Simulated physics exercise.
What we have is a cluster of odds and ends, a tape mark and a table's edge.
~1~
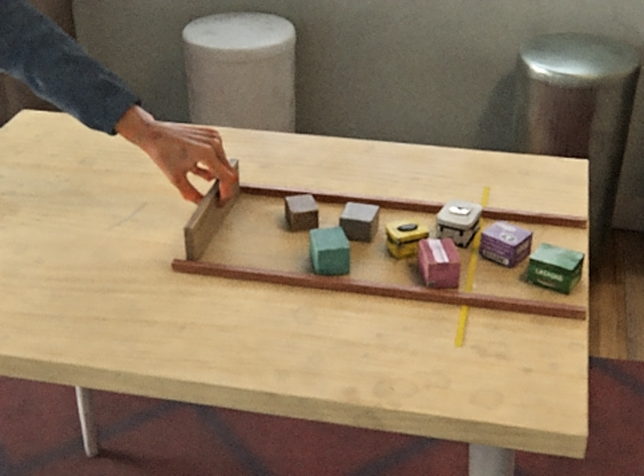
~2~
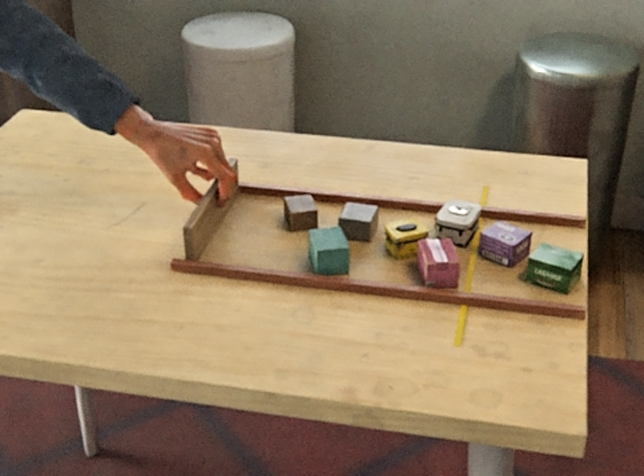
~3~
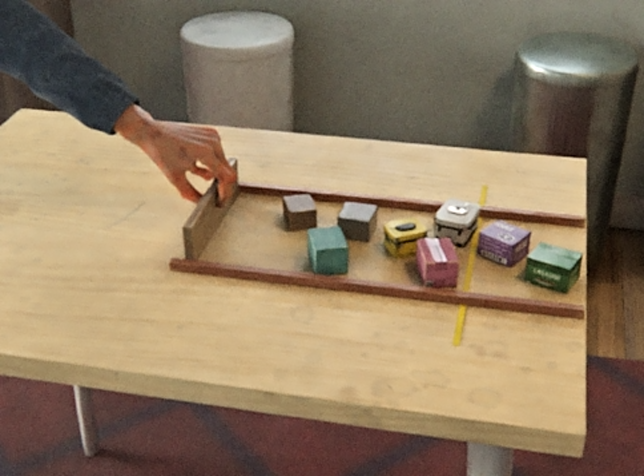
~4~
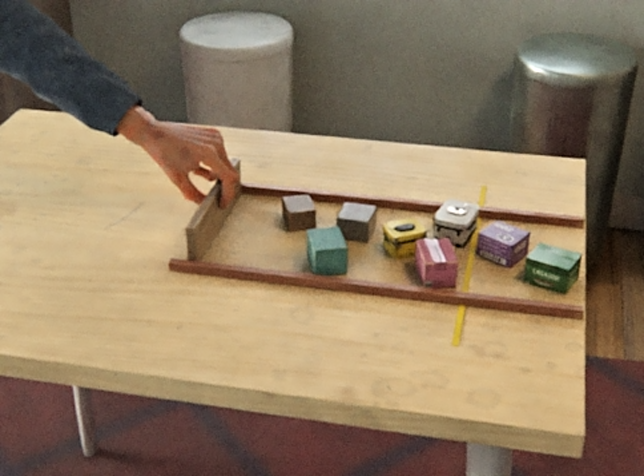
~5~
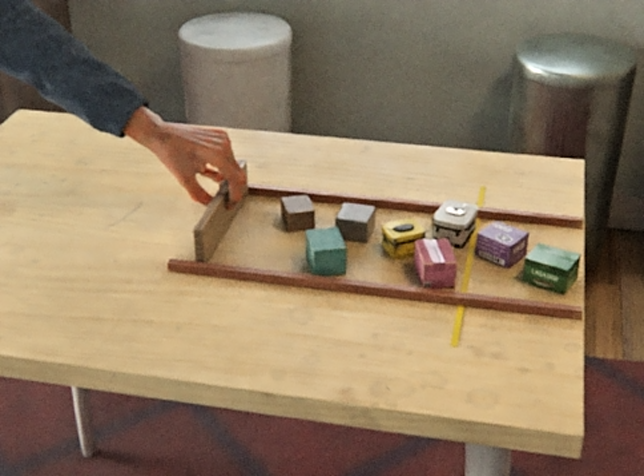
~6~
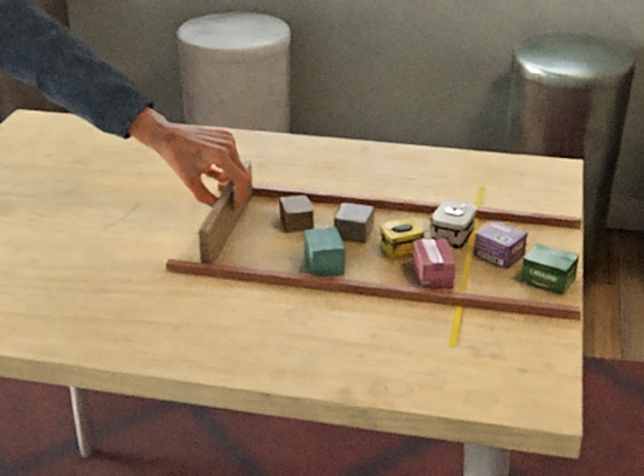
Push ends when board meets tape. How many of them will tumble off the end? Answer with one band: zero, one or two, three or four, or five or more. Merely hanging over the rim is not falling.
Zero.
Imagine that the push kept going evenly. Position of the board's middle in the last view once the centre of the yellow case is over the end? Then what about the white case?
When the yellow case crosses, the middle is near (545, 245); when the white case crosses, near (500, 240).
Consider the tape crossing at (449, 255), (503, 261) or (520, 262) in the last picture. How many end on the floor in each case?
0, 3, 3.
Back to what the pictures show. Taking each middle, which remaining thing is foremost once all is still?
The green box is foremost.
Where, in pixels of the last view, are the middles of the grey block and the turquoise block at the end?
The grey block comes to rest close to (518, 237), while the turquoise block rests close to (482, 273).
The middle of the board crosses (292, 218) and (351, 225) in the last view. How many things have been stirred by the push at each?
I make it 1 at the first spot and 4 at the other.
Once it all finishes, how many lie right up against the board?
At rest, 2 are in contact.
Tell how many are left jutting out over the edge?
Number: 1.
Soon after, none off yet; green box at rest near (550, 268); purple box at rest near (501, 244); white case at rest near (454, 224).
After that, none off yet; green box displaced a little near (561, 276); purple box displaced about its own width near (536, 252); white case displaced about its own width near (519, 228).
In the end, the number that fall off is zero.
